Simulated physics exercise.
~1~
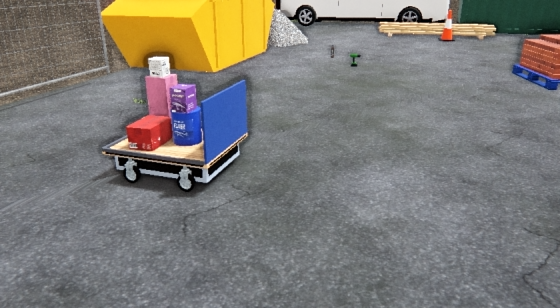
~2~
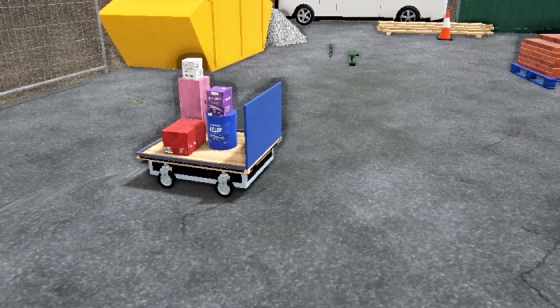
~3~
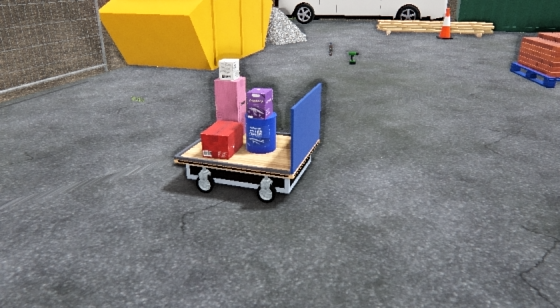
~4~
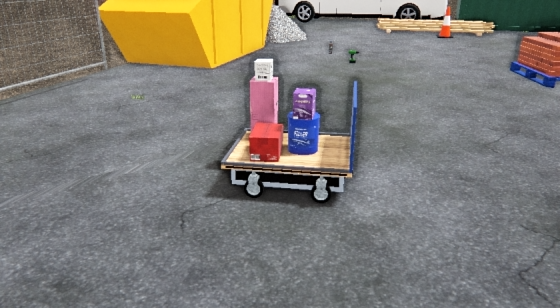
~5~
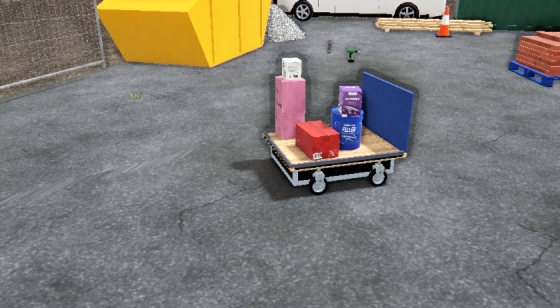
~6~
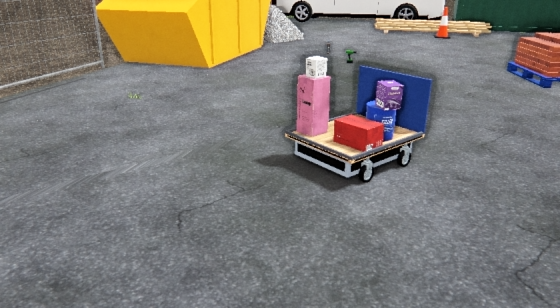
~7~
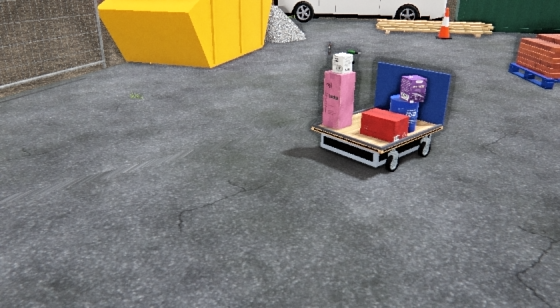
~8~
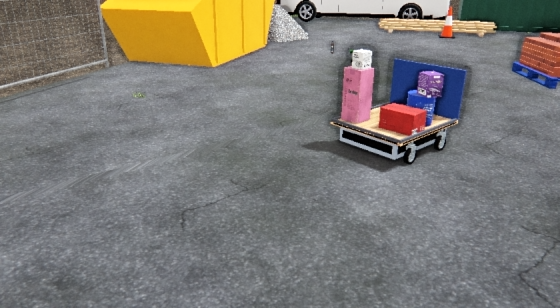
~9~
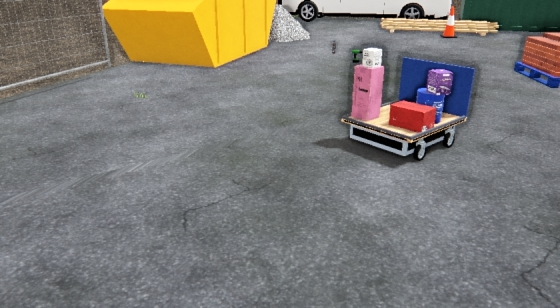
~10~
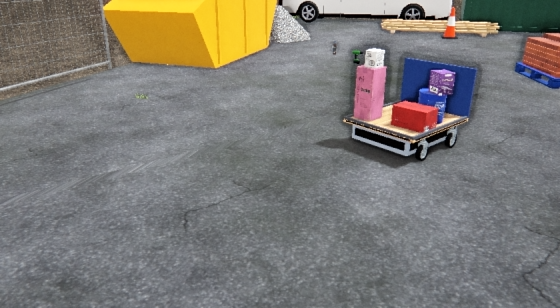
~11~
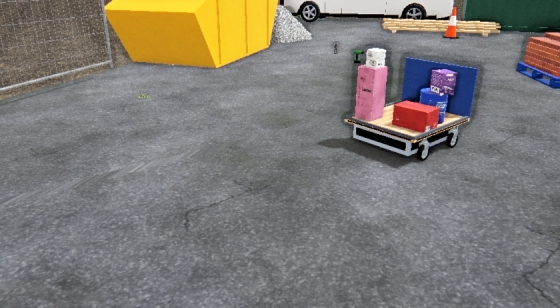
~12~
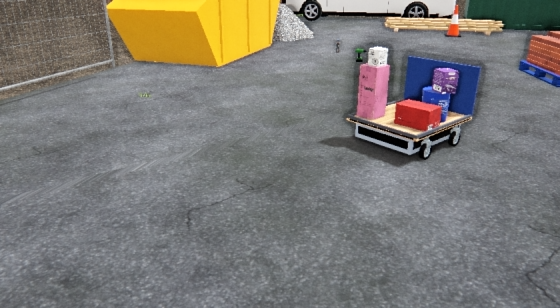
A flat cart carrying a red box, a blue pail, a purple box and a white box atop a pink box rolls right across grey asphalt past a yellow skip, then turns away and stops with its load still upright, the purple box and pail having shifted slightly.
